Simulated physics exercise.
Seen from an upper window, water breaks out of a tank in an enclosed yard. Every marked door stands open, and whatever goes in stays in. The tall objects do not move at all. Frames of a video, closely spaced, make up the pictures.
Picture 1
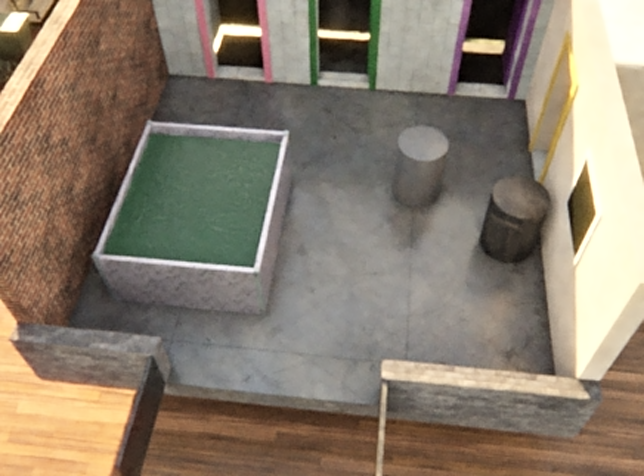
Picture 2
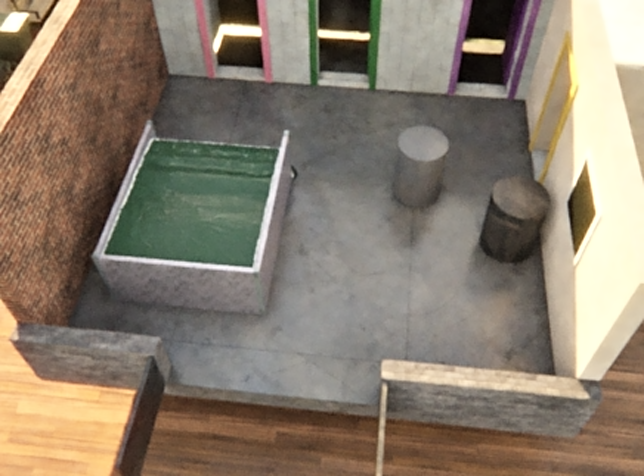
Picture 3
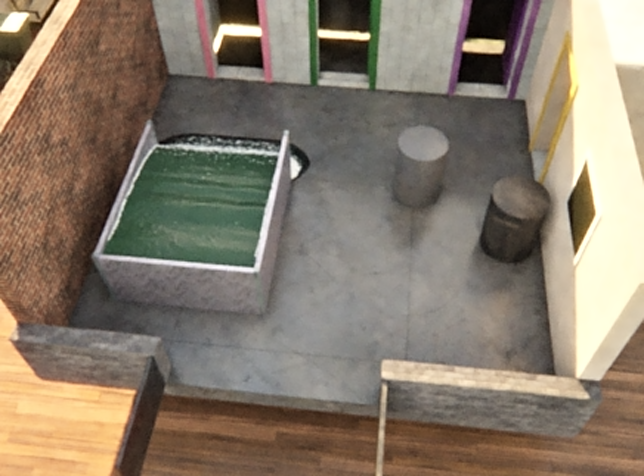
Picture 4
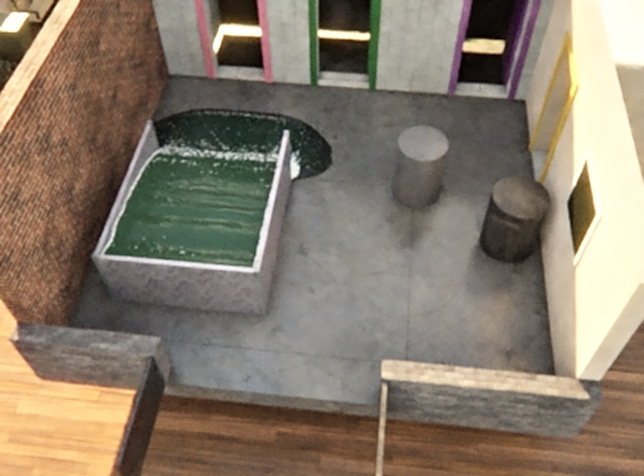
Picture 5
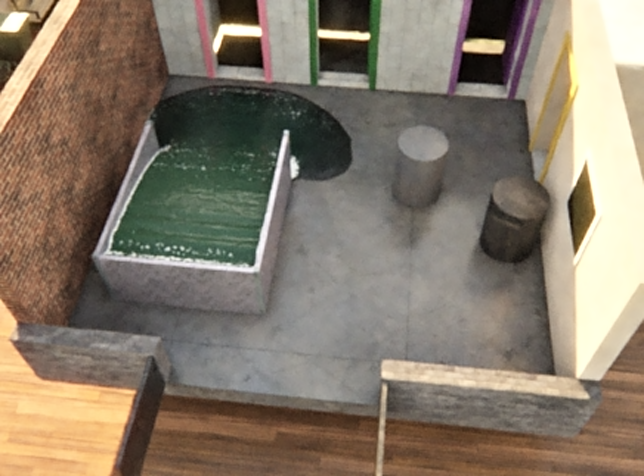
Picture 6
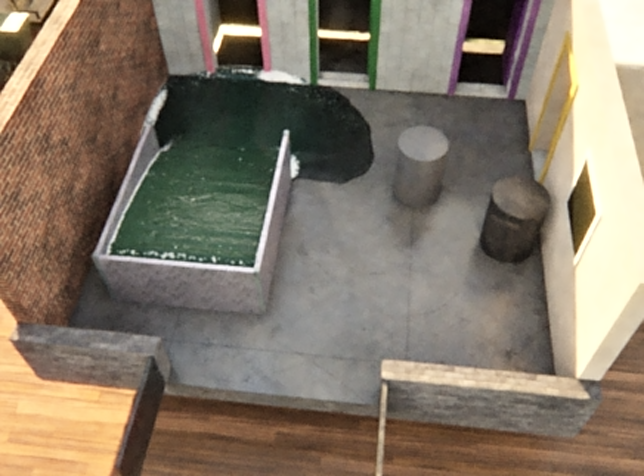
In a walled yard seen from above, dark green water poured out of the far side of a square tank and spread across the grey floor toward the back wall and rightward, while two cylinders stood still.
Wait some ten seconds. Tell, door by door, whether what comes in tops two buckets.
In the end the yellow door exceeds two buckets. The pink door exceeds two buckets. The purple door exceeds two buckets. The green door exceeds two buckets.
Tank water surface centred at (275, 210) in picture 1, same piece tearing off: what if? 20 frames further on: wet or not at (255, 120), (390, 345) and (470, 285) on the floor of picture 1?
Taking the three spots in that order, I'd say drenched, then spared, then spared.
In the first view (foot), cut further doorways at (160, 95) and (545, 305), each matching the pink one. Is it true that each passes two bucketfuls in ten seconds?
Going in order, the first one exceeds it and the second one stays short.
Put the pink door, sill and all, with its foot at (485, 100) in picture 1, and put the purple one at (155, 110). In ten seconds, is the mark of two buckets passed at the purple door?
Purple door: Goes past it.
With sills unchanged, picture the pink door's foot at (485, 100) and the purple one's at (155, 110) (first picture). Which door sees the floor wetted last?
The one in yellow.
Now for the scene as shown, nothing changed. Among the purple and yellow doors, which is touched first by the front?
Answer: The purple door.
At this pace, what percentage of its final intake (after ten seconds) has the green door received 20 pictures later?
Roughly 90 percent.
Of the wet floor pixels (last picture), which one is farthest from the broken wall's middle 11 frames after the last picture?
Somewhere near (519, 99).
A moment on, water covers 30 % of the floor; the yellow door not reached, the pink door far over two buckets in, the purple door not reached, the green door over two buckets in.
Next, water covers 40 % of the floor; the yellow door not reached, the pink door far over two buckets in, the purple door wet at the sill, nothing in, the green door far over two buckets in.
Then, water covers 50 % of the floor; the yellow door under two buckets in, the pink door far over two buckets in, the purple door under two buckets in, the green door far over two buckets in.
Later, water covers 85 % of the floor; the yellow door far over two buckets in, the pink door far over two buckets in, the purple door over two buckets in, the green door far over two buckets in.
In the end, water covers 100 % of the floor; the yellow door far over two buckets in, the pink door far over two buckets in, the purple door far over two buckets in, the green door far over two buckets in.
